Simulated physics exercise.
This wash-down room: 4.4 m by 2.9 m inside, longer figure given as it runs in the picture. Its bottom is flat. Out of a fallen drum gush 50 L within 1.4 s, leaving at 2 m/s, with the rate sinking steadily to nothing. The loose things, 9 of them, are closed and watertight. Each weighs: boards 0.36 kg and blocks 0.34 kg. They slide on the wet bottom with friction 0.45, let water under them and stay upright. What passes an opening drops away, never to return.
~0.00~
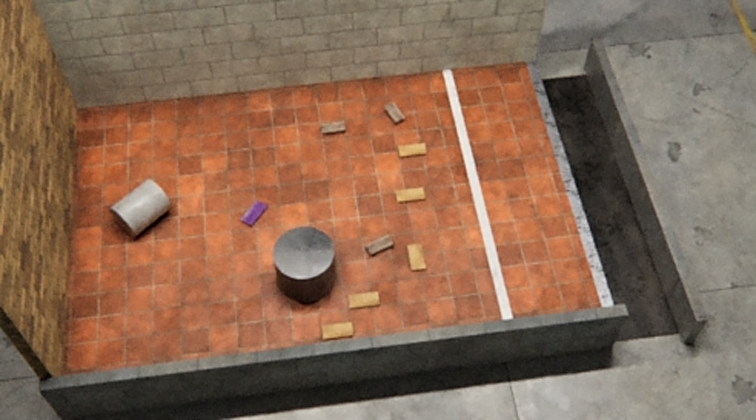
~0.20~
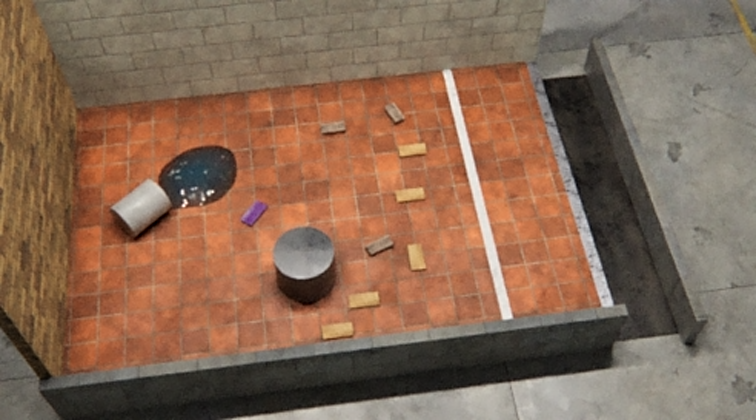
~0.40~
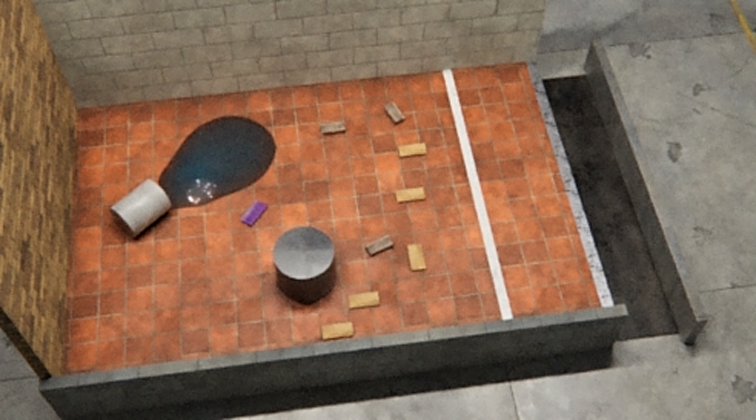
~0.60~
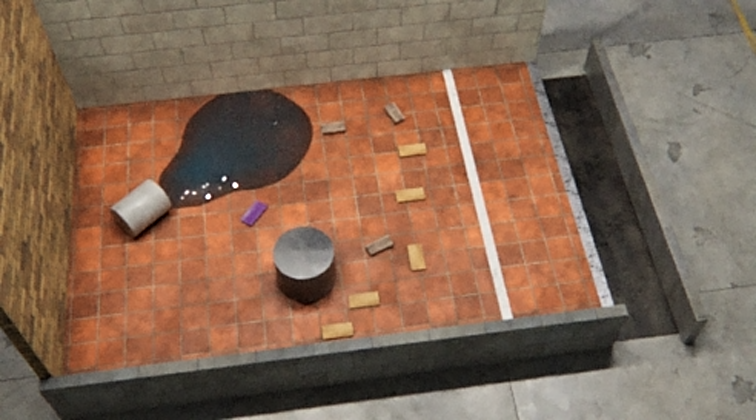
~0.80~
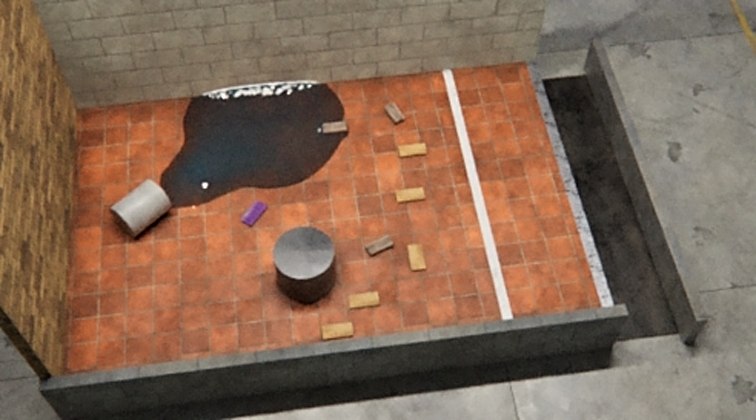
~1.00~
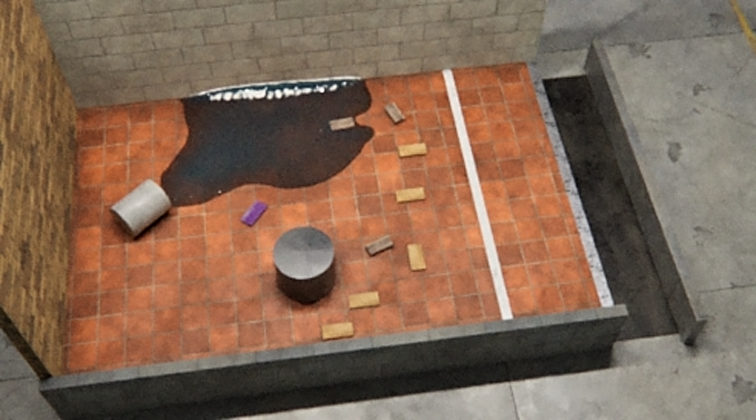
In a walled room with a red tiled floor, dark liquid poured from a tipped drum and spread to the back wall and rightward, nudging one small block slightly while the purple board stayed put.
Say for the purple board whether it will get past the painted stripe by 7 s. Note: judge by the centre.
Lab note - purple board: Not over in time.
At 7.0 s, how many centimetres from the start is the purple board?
Distance: Near 0 cm.
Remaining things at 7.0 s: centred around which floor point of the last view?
Around (369, 241).
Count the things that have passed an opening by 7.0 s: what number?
The count by then is 2.
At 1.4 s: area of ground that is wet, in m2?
Around 2.0 m2 of it.
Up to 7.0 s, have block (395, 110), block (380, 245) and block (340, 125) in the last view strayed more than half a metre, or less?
First crosses the line, second stays inside the line, third crosses the line.
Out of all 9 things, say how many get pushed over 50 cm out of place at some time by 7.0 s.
The number is 2.
After 1.4 s the purple board is near (254, 213), 0.0 m from its start, aground; 0 of 9 are over the mark; 0 afloat.
After 3.1 s the purple board is near (254, 213), 0.0 m from its start, aground; 2 of 9 are over the mark; 1 afloat.
After 4.9 s the purple board is near (254, 213), 0.0 m from its start, aground; 2 of 9 are over the mark; 0 afloat.
After 7.0 s the purple board is near (254, 213), 0.0 m from its start, aground; 2 of 9 are over the mark; 0 afloat.
